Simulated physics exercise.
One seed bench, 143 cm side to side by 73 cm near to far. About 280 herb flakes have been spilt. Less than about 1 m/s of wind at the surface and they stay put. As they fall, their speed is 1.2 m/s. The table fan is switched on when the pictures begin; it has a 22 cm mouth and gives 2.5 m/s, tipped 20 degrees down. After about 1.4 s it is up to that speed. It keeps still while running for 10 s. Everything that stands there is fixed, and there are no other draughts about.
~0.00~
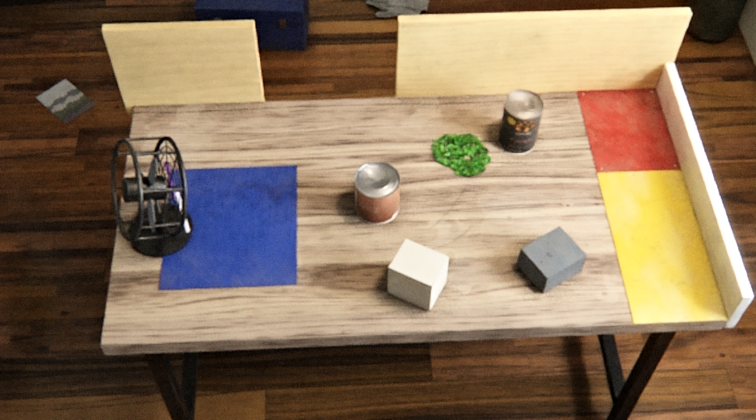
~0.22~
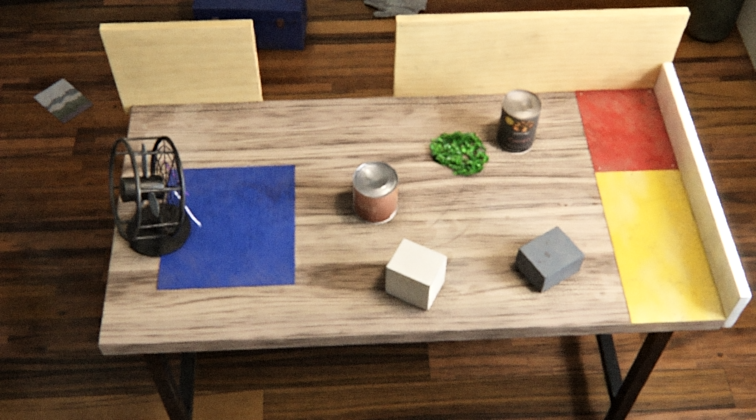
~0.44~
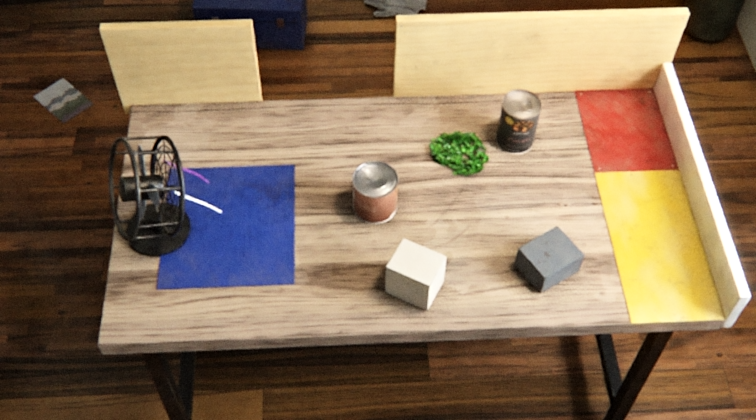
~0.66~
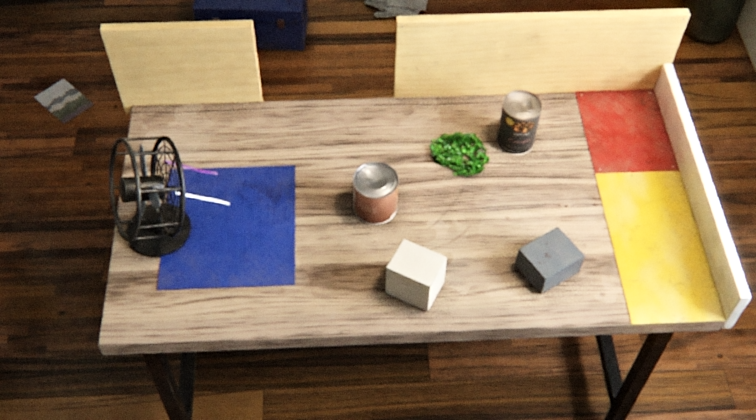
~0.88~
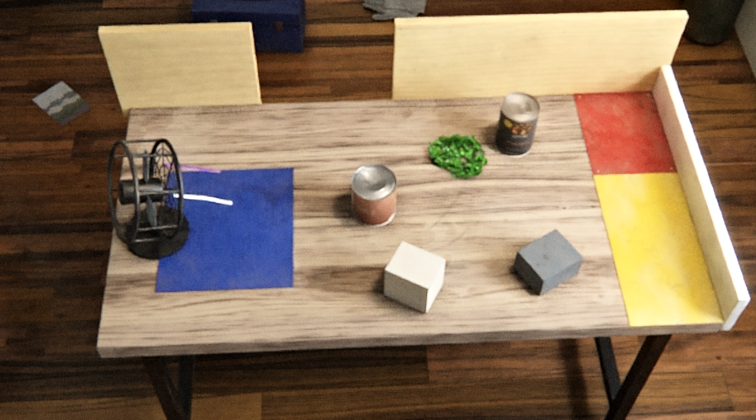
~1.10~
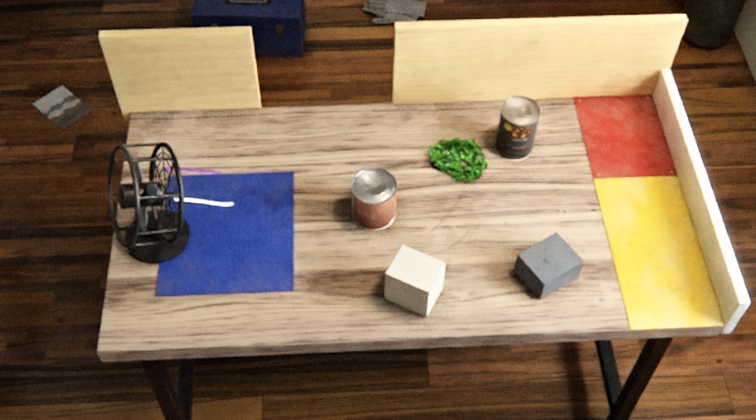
A wooden bench held tins, blocks, coloured mats and a small pile of green flakes, while ribbons on the black fan at the left lifted and streamed rightward; everything else on it stayed still.
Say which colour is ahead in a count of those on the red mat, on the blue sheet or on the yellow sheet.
It is yellow.
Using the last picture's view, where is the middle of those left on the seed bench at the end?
Look somewhere near (578, 222).
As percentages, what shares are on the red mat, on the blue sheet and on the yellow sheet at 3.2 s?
Roughly 2 % red, 0 % blue and 3 % yellow.
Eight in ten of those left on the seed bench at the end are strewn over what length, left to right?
Around 50 centimetres from left to right.
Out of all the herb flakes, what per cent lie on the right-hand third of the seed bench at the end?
Roughly 60 %.
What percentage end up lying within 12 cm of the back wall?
I'd put it at about 3 percent.
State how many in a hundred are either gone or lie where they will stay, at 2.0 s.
My guess would be around 1 %.
After 2.0 s, 3 % are on the red mat, 0 % on the blue sheet and 1 % on the yellow sheet; the middle of those still in play is near (500, 177); 1 % have settled or left.
After 3.2 s, 2 % are on the red mat, 0 % on the blue sheet and 3 % on the yellow sheet; the middle of those still in play is near (522, 211); 4 % have settled or left.
After 5.5 s, 2 % are on the red mat, 0 % on the blue sheet and 17 % on the yellow sheet; the middle of those still in play is near (533, 215); 13 % have settled or left.
After 10.0 s, at the end, 4 % are on the red mat, 0 % on the blue sheet and 34 % on the yellow sheet; the middle of those still in play is near (578, 222).
